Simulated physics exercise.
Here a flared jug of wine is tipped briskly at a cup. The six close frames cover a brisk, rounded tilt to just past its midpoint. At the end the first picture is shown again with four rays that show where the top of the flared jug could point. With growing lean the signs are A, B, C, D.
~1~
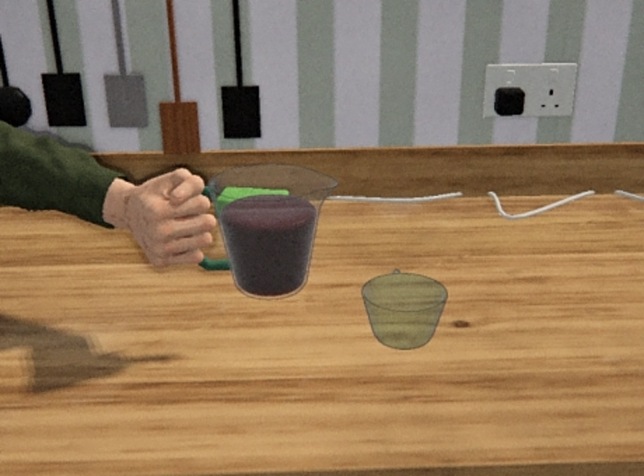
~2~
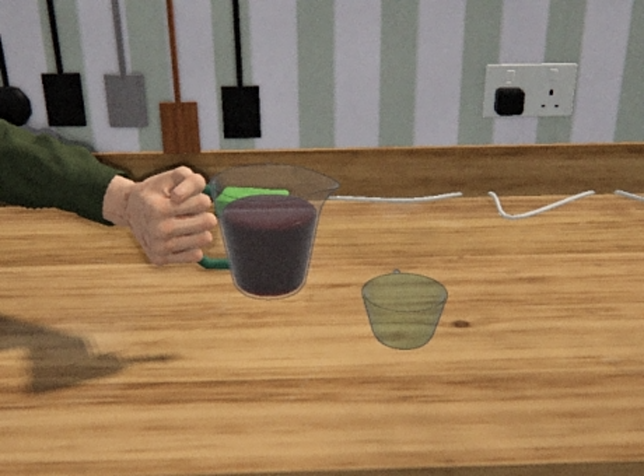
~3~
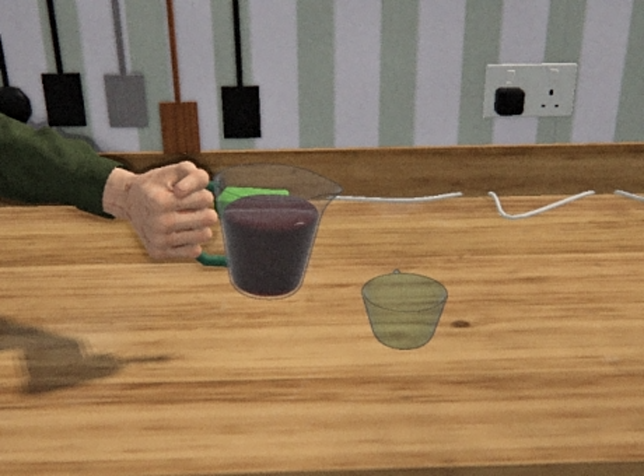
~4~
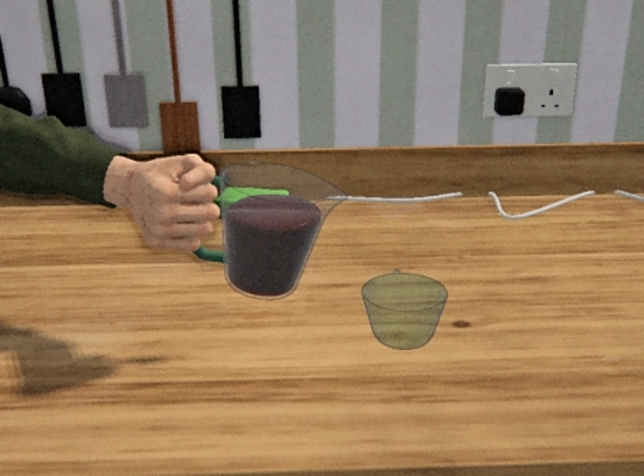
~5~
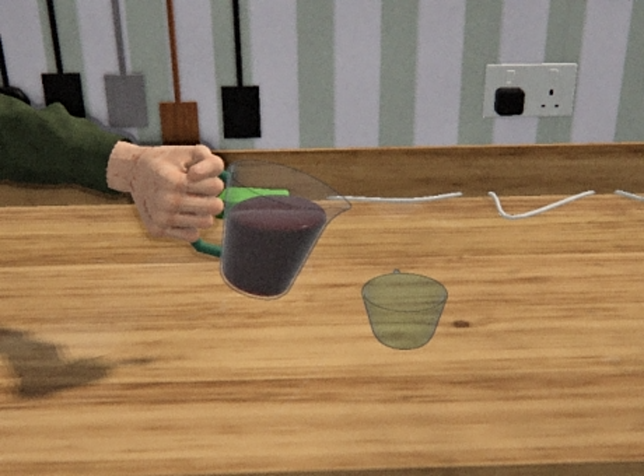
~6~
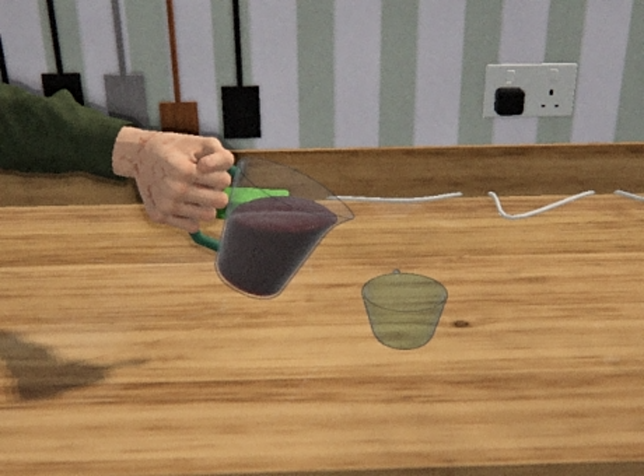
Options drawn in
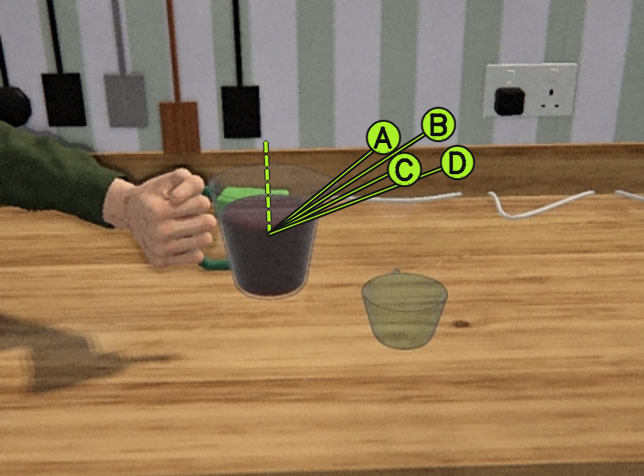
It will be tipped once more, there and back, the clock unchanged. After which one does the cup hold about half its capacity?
Best: A.
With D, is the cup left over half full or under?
Over.
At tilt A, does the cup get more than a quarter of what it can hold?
Yes, it does.
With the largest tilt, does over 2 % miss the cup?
Yes.
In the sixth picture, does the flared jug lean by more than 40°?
No.
On the marked copy, A at (371, 151); B at (424, 133); C at (387, 174); D at (441, 168).
With A, the cup ends with about 48 % of what it can hold; 3 % of the wine is spilt.
With B, the cup ends with about 63 % of what it can hold; 6 % of the wine is spilt.
With C, the cup ends with about 69 % of what it can hold; 14 % of the wine is spilt.
With D, the cup ends with about 82 % of what it can hold; 20 % of the wine is spilt.
